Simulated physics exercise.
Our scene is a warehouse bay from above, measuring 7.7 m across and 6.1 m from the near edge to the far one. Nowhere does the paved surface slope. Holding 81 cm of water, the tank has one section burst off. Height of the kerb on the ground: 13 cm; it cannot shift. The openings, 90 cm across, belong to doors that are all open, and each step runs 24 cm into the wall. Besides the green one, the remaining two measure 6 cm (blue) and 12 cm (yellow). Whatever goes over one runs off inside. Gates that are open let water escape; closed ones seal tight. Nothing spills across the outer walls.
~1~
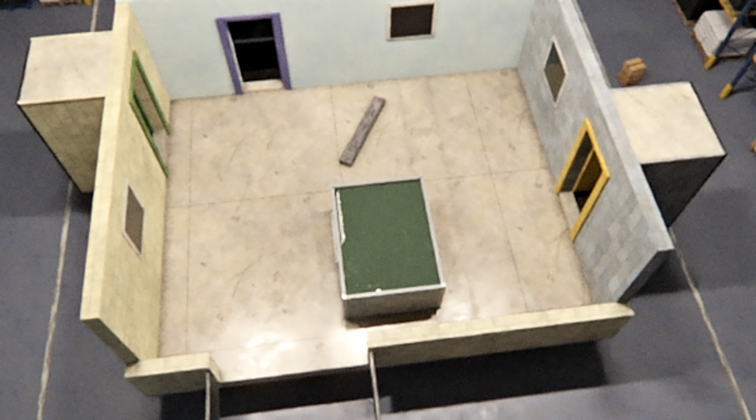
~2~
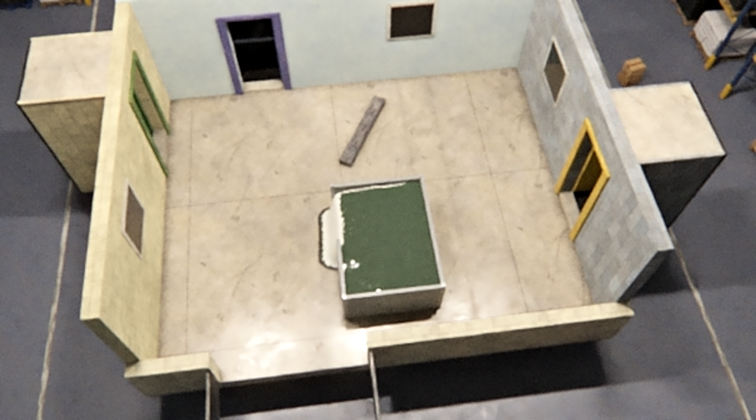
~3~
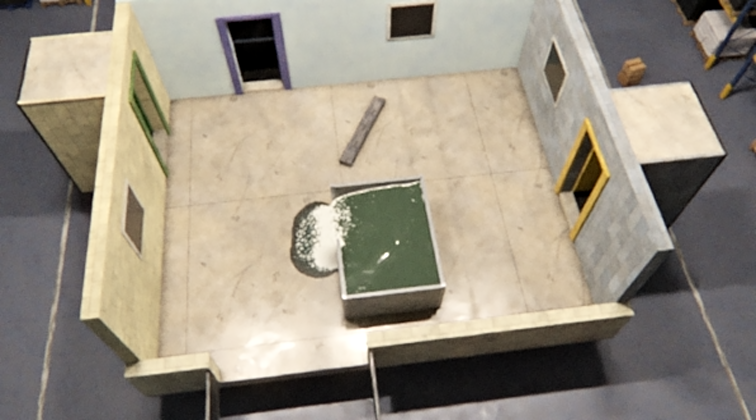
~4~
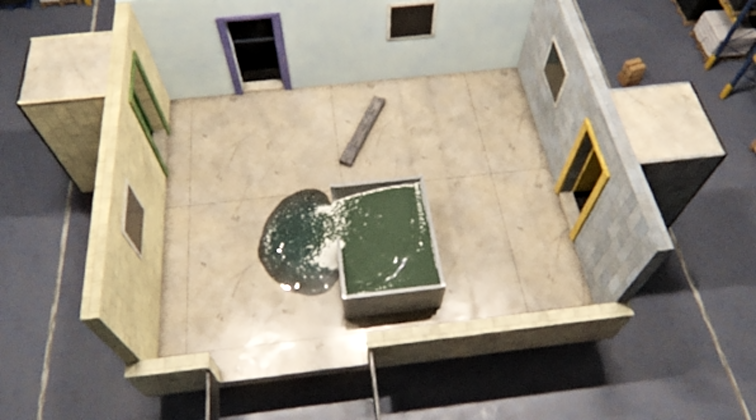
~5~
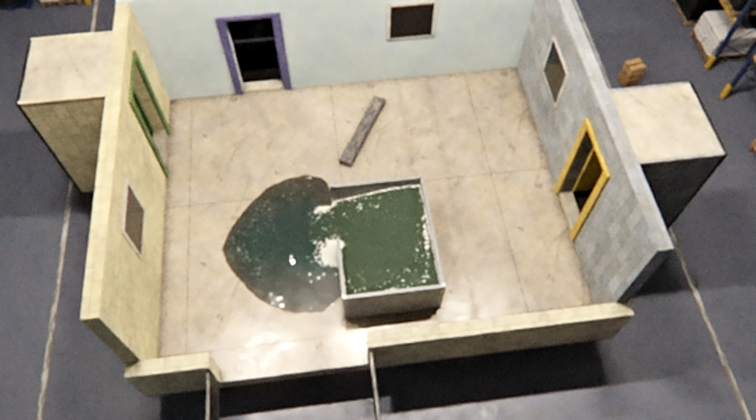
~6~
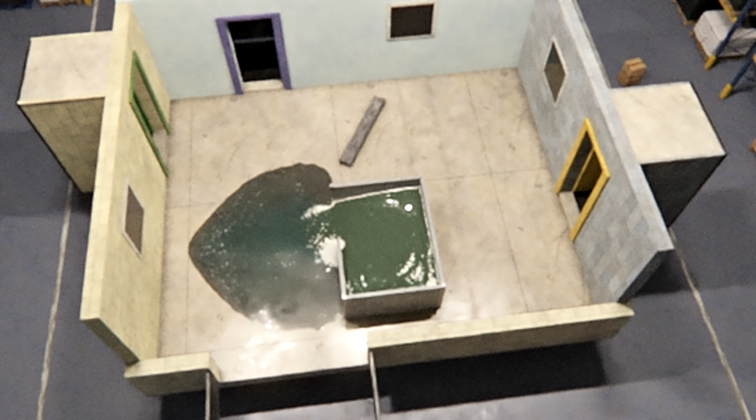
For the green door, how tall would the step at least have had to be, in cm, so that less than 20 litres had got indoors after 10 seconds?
It would need to be about 15 cm.
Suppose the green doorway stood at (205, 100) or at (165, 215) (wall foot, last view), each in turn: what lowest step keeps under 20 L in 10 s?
25 and 26 cm.
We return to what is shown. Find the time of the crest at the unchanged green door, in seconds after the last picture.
Near 1.4 seconds.
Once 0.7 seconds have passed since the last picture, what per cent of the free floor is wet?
Some 30 in a hundred.
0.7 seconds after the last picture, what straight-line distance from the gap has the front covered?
Distance from gap: Approx. 3.8 m.
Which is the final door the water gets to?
Yellow.
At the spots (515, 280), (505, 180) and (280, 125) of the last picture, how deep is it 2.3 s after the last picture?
Approx. 0 / 0 / 1 cm.
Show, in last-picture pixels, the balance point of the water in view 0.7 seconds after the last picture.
My guess is close to (331, 249).
Then, 0.7 s after the last picture water covers 30 % of the floor, deepest (39 cm) near (327, 234); it has not reached the green door.
Then, 2.3 s after the last picture water covers 35 % of the floor, deepest (34 cm) near (170, 111); 16 cm at the green door, 0 litres in over its 24 cm step.
Then, 9.3 s after the last picture water covers 85 % of the floor, deepest (12 cm) near (359, 126); 8 cm at the green door, 0 litres in over its 24 cm step.
At the green door as built, the water peaked near 23 cm, 1.3 s after the last picture.
With a step of 13 cm, 35 litres would have come in within the 10 s; with 18 cm, 7 litres. So under 20 litres takes about 15 cm.
